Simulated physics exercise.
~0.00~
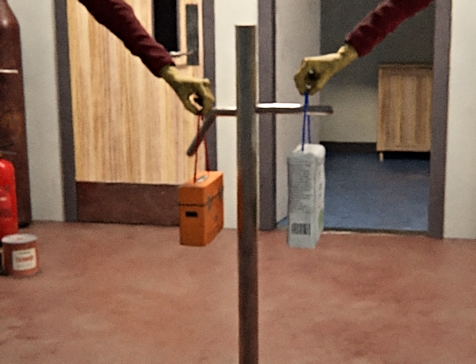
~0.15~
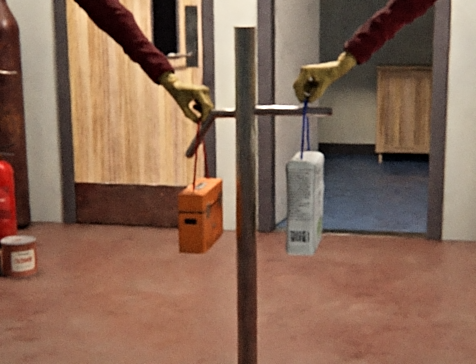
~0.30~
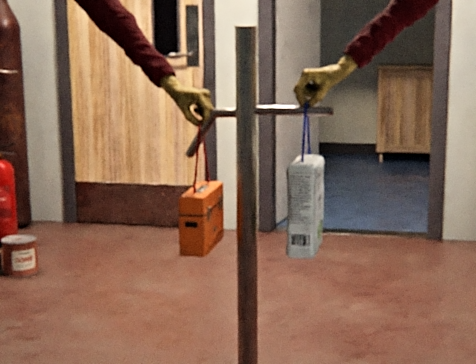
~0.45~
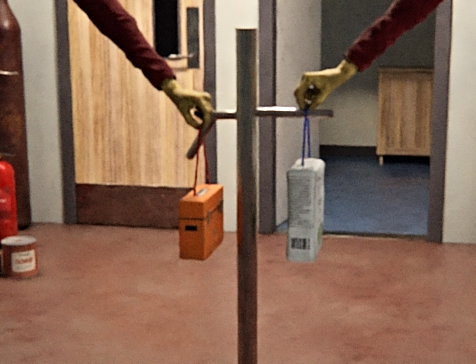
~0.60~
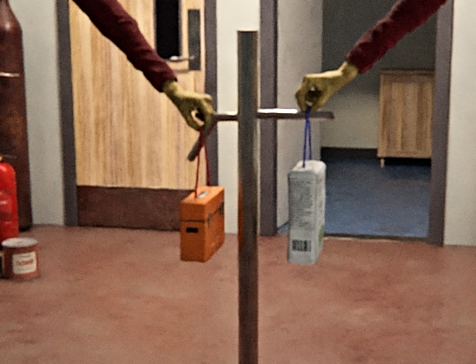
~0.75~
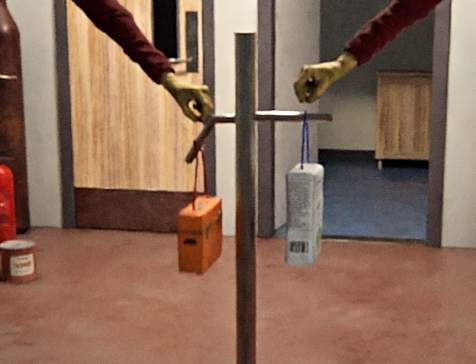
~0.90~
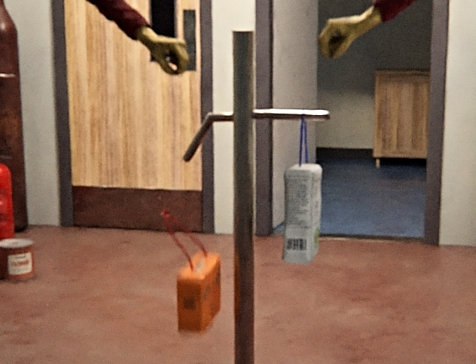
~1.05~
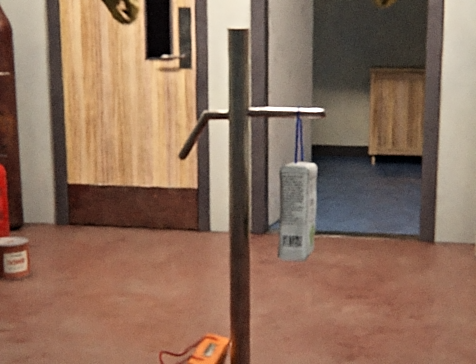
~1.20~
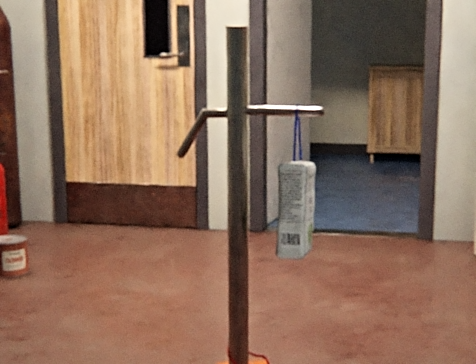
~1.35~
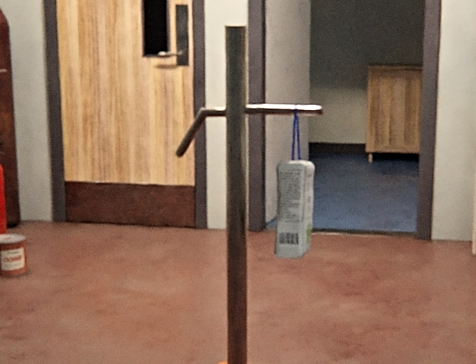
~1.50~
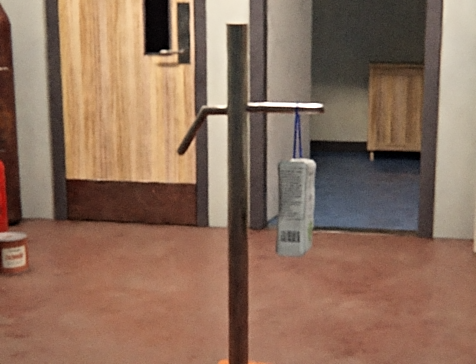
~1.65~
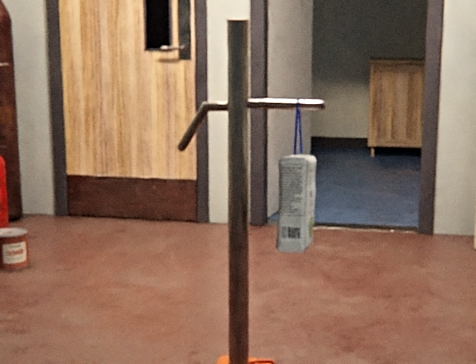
We see two hands lower an orange case and a pale grey-white package by their loops onto pegs on a post, then let go and withdraw. The orange case slips off the bent left peg and drops to the floor behind the post, while the package stays hanging on the right.
